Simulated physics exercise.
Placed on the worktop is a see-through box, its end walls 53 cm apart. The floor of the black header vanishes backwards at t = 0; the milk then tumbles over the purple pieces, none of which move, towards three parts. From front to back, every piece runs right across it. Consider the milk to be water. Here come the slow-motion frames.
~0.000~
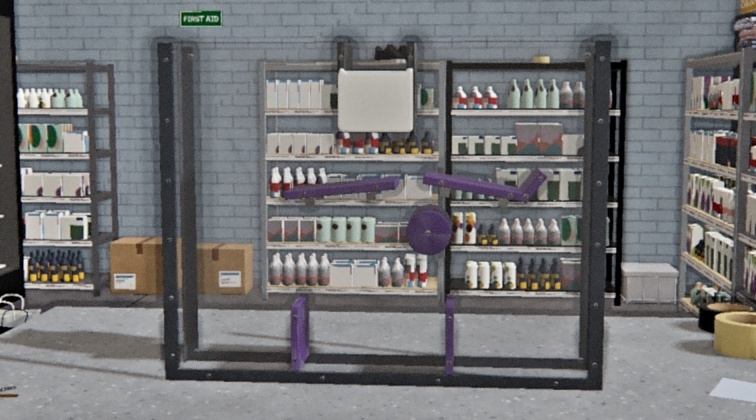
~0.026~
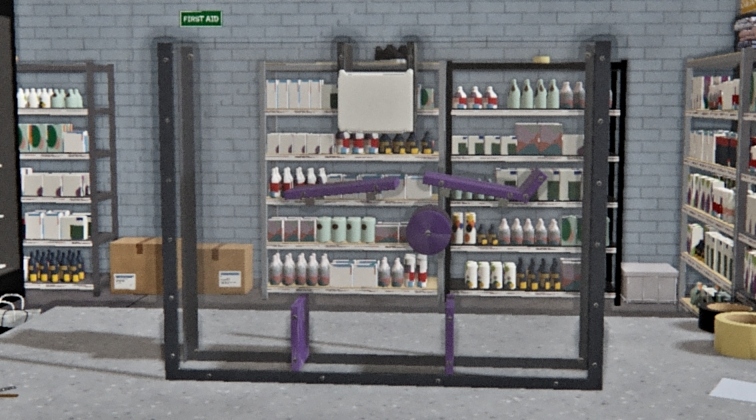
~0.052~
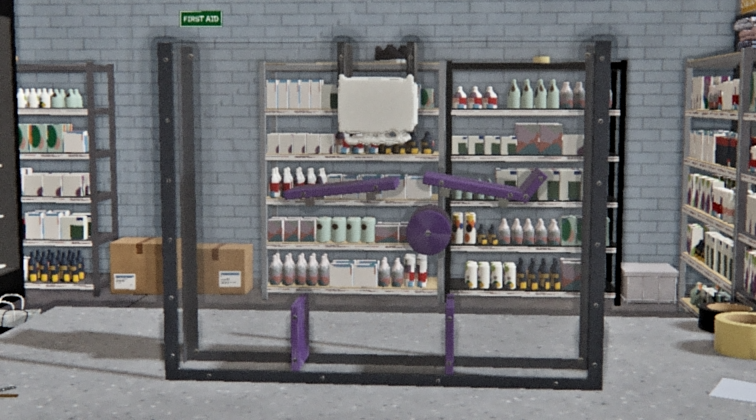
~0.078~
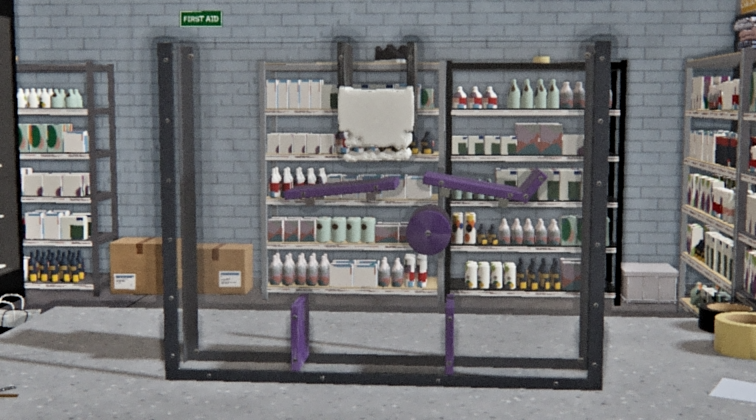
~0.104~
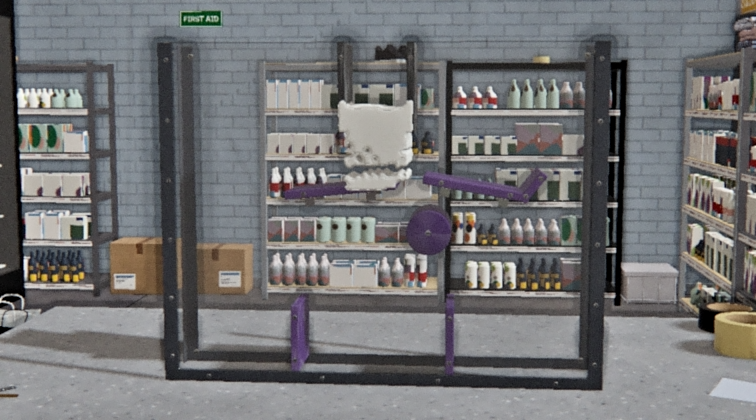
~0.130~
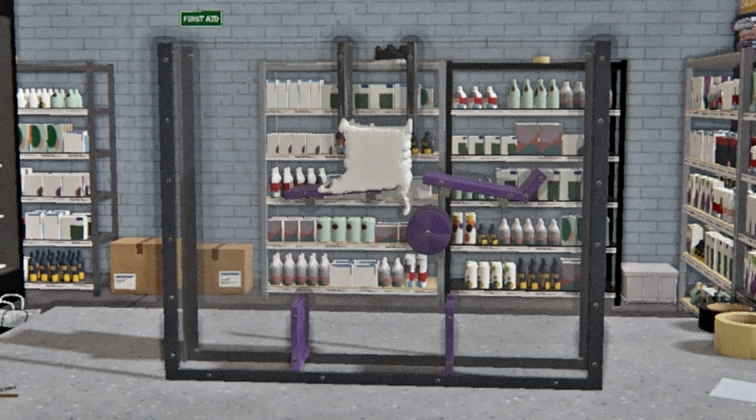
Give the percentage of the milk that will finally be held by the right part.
Close to 30 per cent.
By 0.24 s the parts hold 0, 3 and 0 per cent, with 97 still above them.
By 0.39 s the parts hold 17, 17 and 23 per cent, with 43 still above them.
By 0.76 s the parts hold 43, 21 and 29 per cent, with 6 still above them.
At rest it is 49 per cent left, 21 middle, 29 right.
